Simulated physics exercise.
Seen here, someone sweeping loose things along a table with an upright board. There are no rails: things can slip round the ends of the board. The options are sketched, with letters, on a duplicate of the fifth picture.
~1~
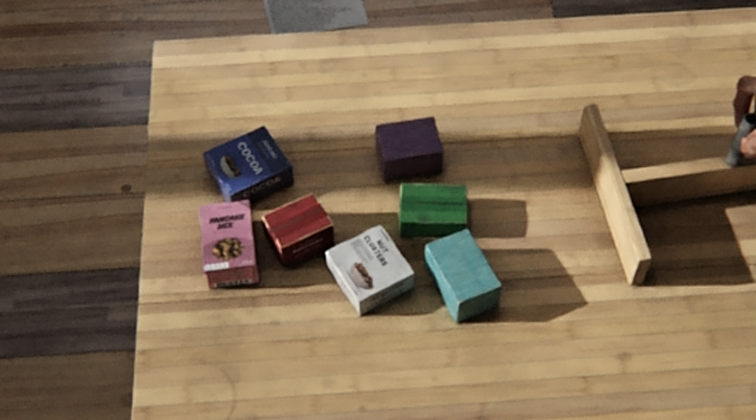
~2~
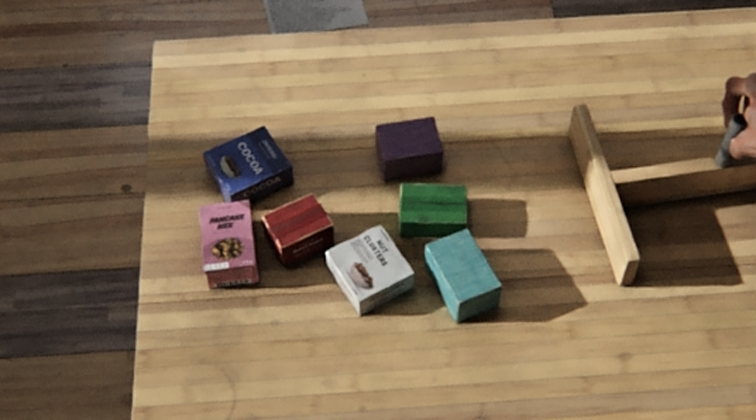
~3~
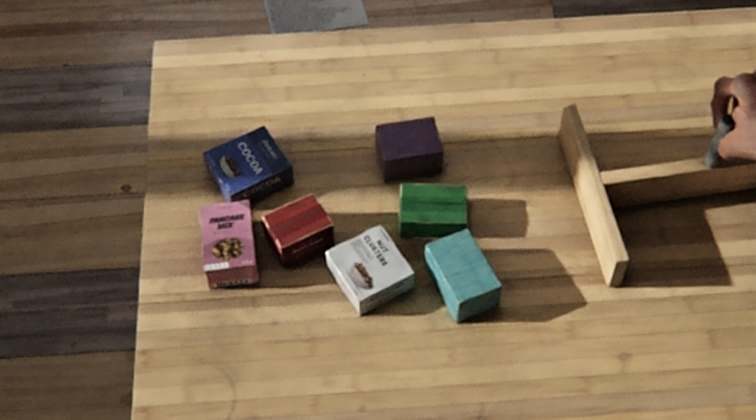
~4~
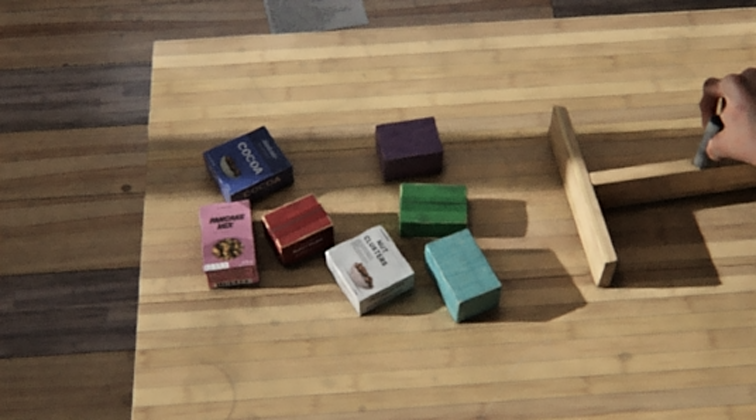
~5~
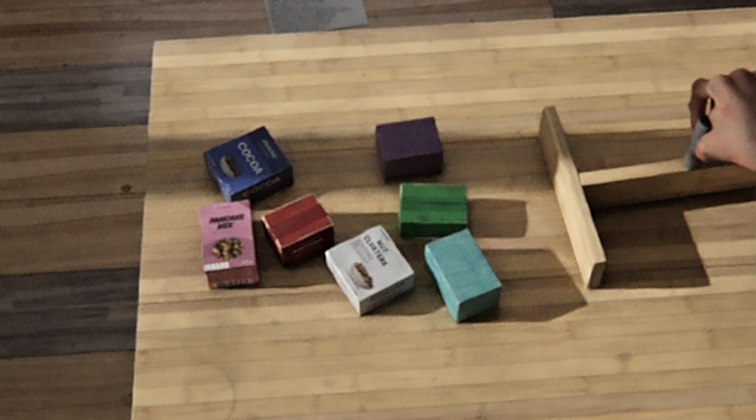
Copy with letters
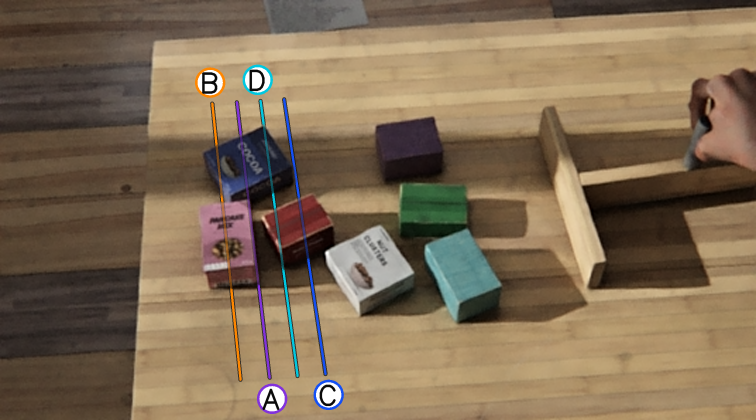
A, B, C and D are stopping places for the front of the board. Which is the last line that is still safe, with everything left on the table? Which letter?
Stop at C.
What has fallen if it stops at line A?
The pink packet goes over.
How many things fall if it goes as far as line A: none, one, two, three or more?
By then, one.
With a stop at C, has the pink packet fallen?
No.
On the marked copy, A at (252, 229); B at (225, 230); C at (303, 225); D at (277, 227).
With C. Early on, board (478, 186); pink packet (229, 245); blue packet (248, 168).
Further on, board (379, 192); pink packet (223, 245); red box (277, 228).
At the end, board (307, 197); pink packet (150, 251); blue packet (197, 169); nothing has fallen.
As for the rest, A drops the pink packet; B drops the red box, blue packet and pink packet; D drops the pink packet.
